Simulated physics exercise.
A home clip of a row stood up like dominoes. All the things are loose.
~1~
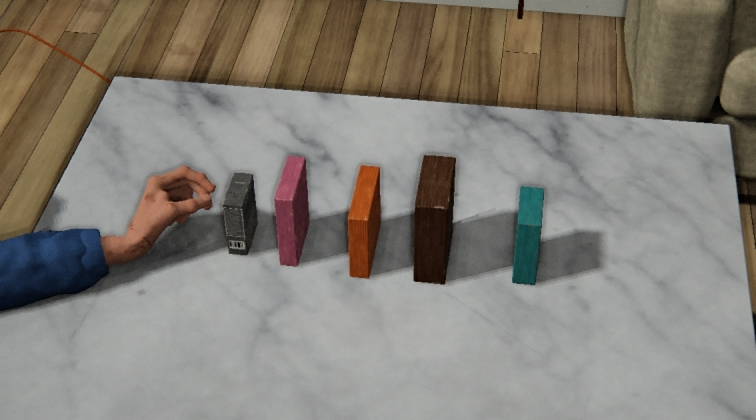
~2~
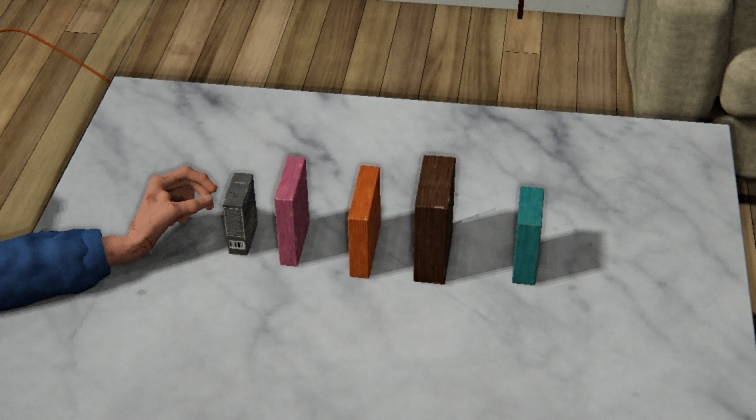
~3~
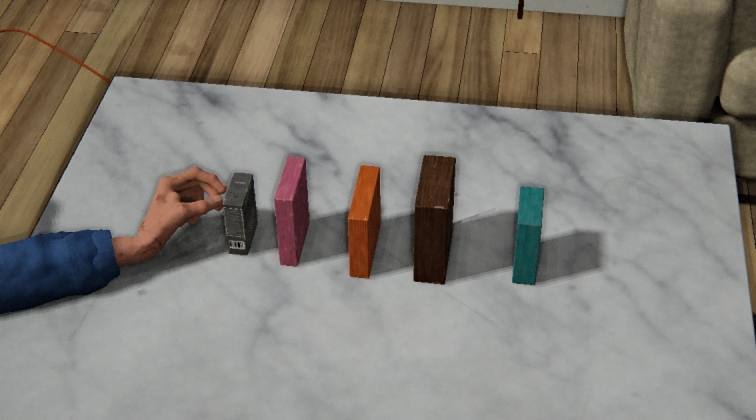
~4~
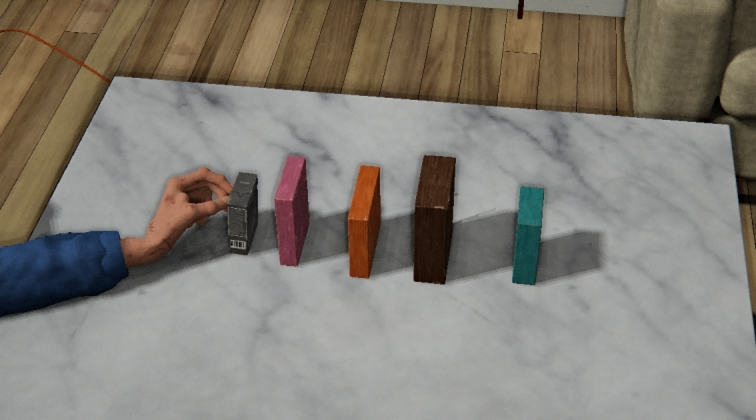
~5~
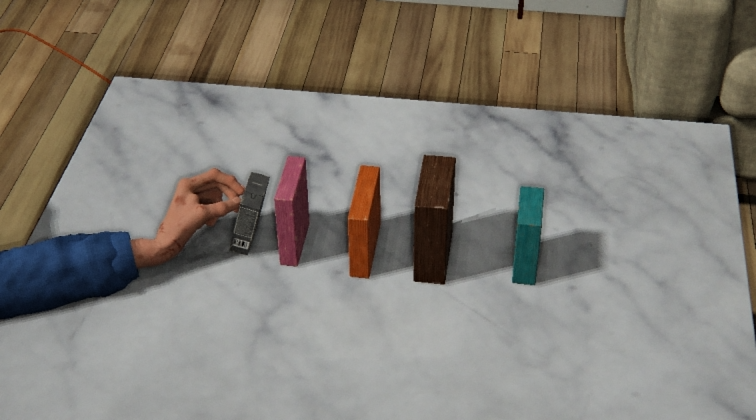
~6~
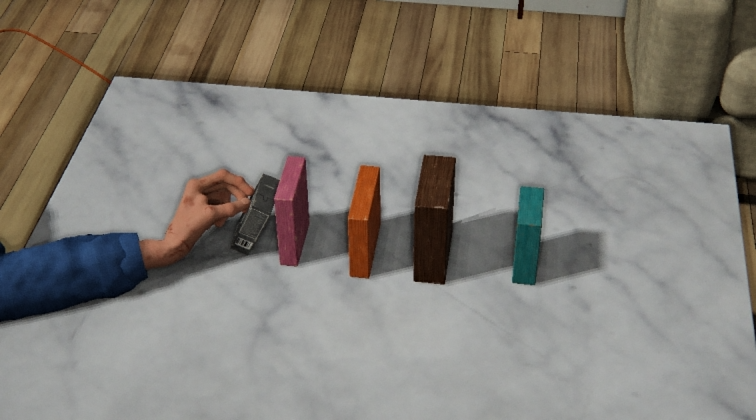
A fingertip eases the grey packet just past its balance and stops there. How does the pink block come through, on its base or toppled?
The pink block falls over.
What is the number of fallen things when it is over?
In all, 5.
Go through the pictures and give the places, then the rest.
The first picture shows pink block (293, 212); orange block (365, 222).
The second picture shows orange block (365, 222); brown board (434, 220).
The third picture shows orange block (365, 222); brown board (434, 220).
The fourth picture shows grey packet 4° over; orange block (365, 222); brown board (434, 220).
The fifth picture shows grey packet 15° over; orange block (365, 222); brown board (434, 220).
The sixth picture shows grey packet 25° over; pink block (293, 211); orange block (365, 222).
Then, 0.60 s later than the last frame, grey packet 68° over; pink block tilted by 66° near (339, 229); orange block tilted by 43°; brown board tilted by 13°.
Then, 0.90 s later than the last frame, grey packet 69° over; pink block tilted by 73° near (341, 232); brown board on its side; orange block tilted by 65°.
When it is over, lying over on the table, orange block, brown board and pink block. End places, in pixels of the last picture, pink block near (340, 234).
